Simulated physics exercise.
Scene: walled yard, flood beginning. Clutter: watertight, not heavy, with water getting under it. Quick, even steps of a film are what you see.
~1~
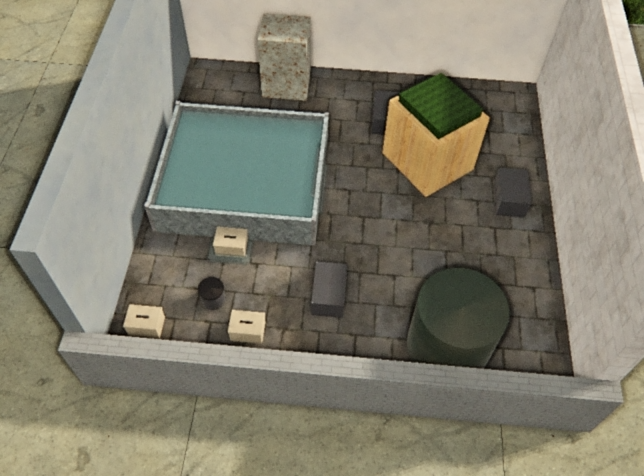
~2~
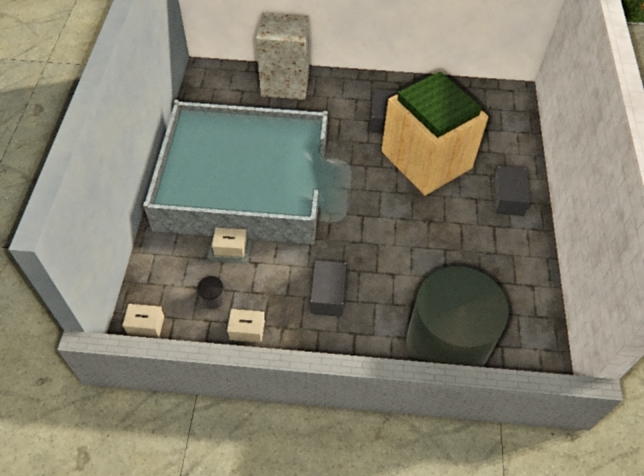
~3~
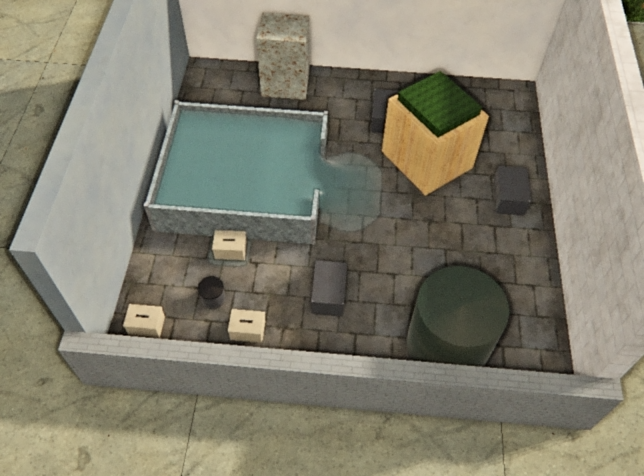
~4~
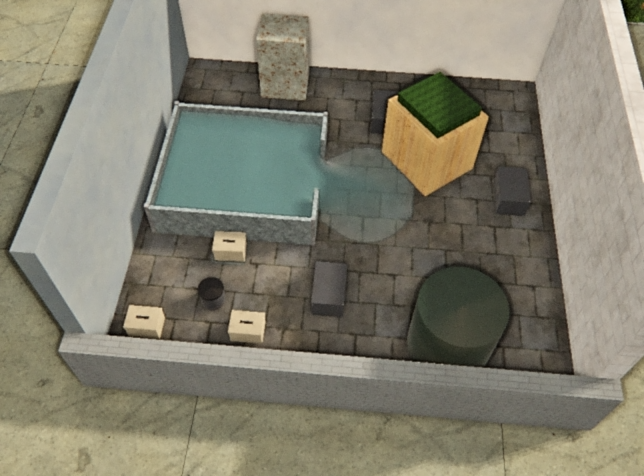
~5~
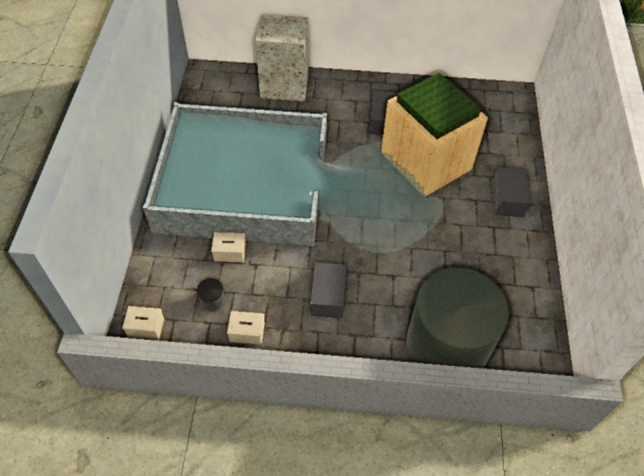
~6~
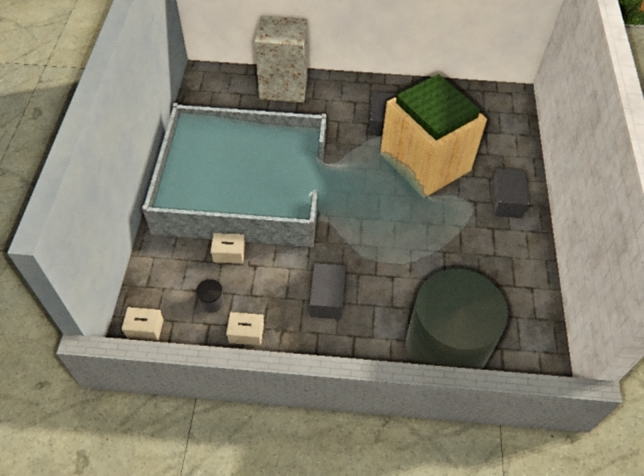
Walled paved yard with a raised pool, water pouring through its right side and spreading across the paving around a wooden planter.
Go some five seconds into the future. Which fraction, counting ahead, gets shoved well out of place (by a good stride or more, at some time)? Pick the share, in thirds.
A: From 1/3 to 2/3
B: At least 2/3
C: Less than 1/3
Option C: Less than 1/3.
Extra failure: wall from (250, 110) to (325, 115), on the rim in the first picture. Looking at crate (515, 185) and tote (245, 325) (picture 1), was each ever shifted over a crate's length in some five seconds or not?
Going one by one, the first made the full stretch and the second stopped short.
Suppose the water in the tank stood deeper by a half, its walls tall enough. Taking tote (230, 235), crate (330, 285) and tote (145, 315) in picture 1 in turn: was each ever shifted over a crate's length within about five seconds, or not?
Per item, in order: Missed the mark; missed the mark; missed the mark.
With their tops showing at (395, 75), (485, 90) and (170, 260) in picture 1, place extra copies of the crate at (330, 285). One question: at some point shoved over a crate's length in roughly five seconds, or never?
Copy by copy, in order: Largely stays, largely stays, largely stays.
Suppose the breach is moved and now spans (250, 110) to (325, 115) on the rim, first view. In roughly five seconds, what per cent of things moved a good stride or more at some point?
I'd say around 20 per cent.
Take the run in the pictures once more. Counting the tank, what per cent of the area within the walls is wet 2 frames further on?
Estimate: Near 25 %.
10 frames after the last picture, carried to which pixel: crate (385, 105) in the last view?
Estimated top position: Approximately (390, 73).
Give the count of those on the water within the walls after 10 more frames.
I make it 0.
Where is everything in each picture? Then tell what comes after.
A tote at (230, 237), on the bottom; a tote at (143, 317) rests on the ground; 0 of 8 have shifted, in the first frame.
A tote at (229, 238) rests on the ground; a tote at (142, 316), on the bottom; 0 of 8 have shifted, in the second frame.
A tote at (229, 240), on the bottom, close to its start; a tote at (143, 316) rests on the ground; 1 of 8 have shifted, in the third frame.
A tote at (229, 241) rests on the ground, close to its start; a tote at (143, 318) rests on the ground; 1 of 8 have shifted, in the fourth frame.
A tote at (228, 242) rests on the ground, close to its start; a tote at (142, 319) rests on the ground; 1 of 8 have shifted, in the fifth frame.
A tote at (228, 243), on the bottom, close to its start; a tote at (141, 320) rests on the ground; 1 of 8 have shifted, in the sixth frame.
A moment on, 0 of 8 are well off their spots; 0 afloat.
Next, 1 of 8 are well off their spots; 0 afloat.
Later, 2 of 8 are well off their spots; 0 afloat.
In the end, 2 of 8 are well off their spots, and 2 have been at some point; 2 afloat.
